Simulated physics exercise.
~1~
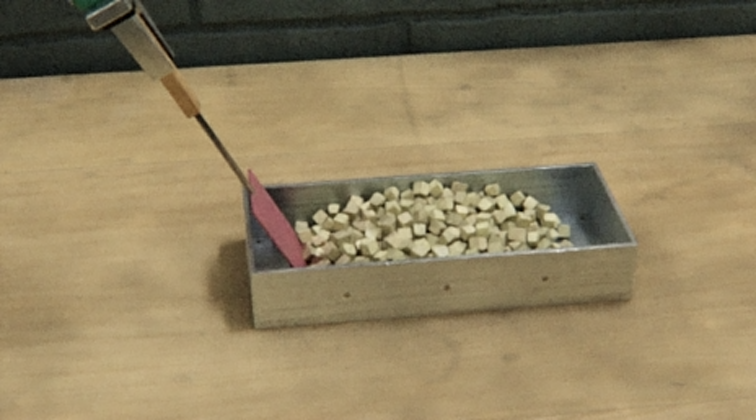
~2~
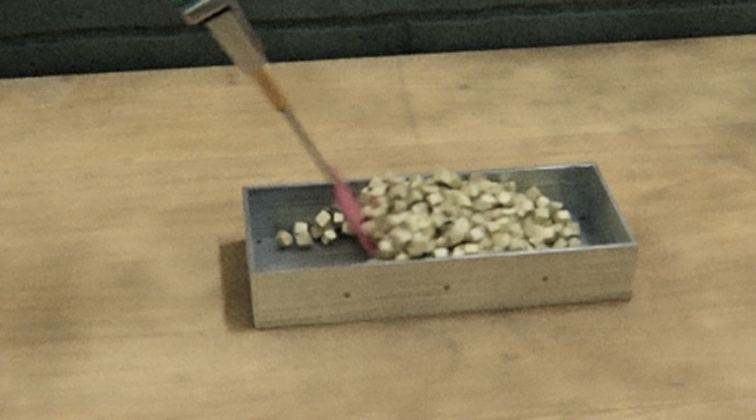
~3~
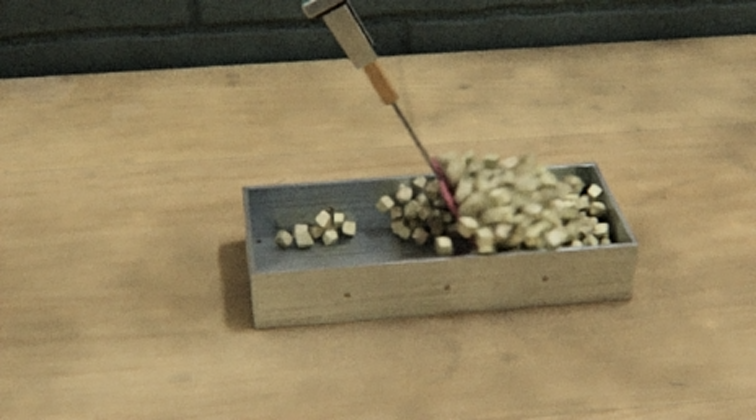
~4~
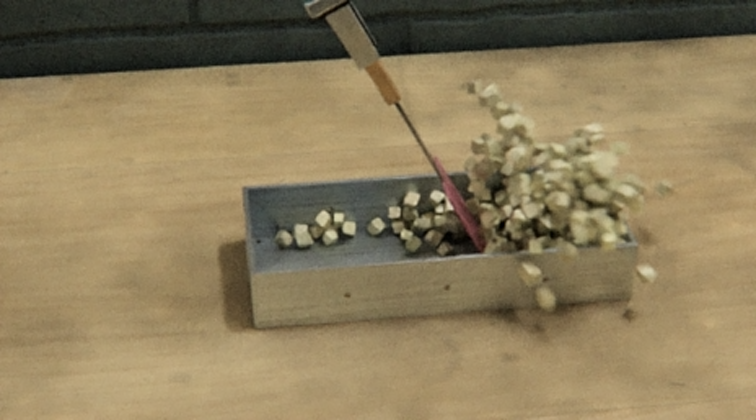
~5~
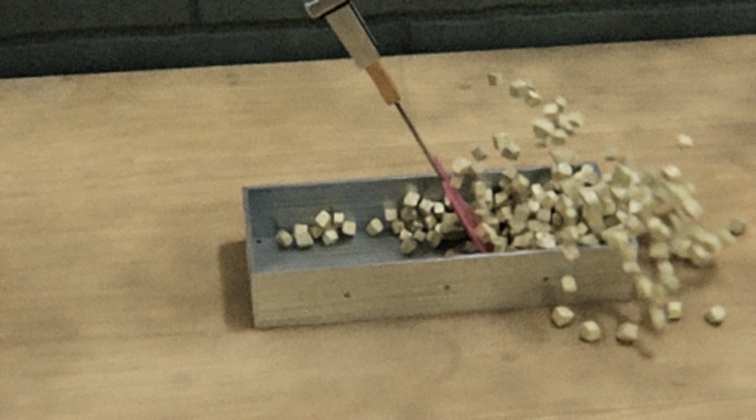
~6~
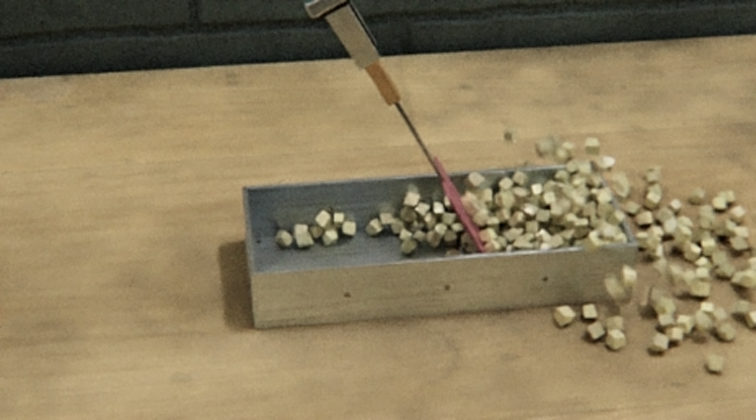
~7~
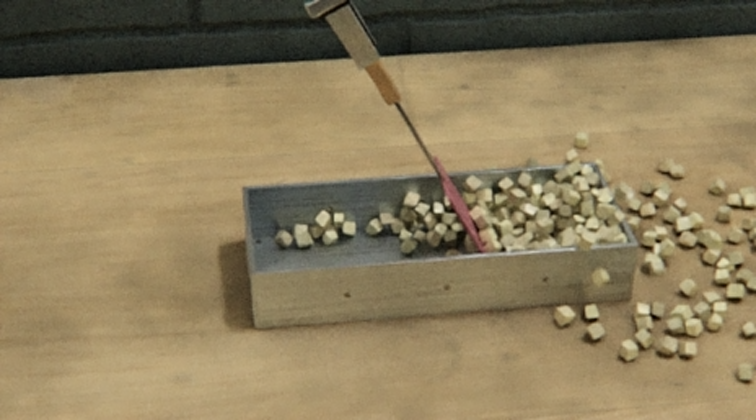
A pale wooden tabletop in front of a dark wall is seen from above at an angle, with a long grey metal tin holding a heap of small cream-coloured cubes. A tilted tool with a reddish-pink blade stands at the tin's left end. The blade sweeps right, bunching the cubes into a mound and leaving a few behind, then stops right of the middle. The cubes surge onward, flying up and over the right end and near side. Many scatter across the table at right, while the rest settle in the tin around the still blade.
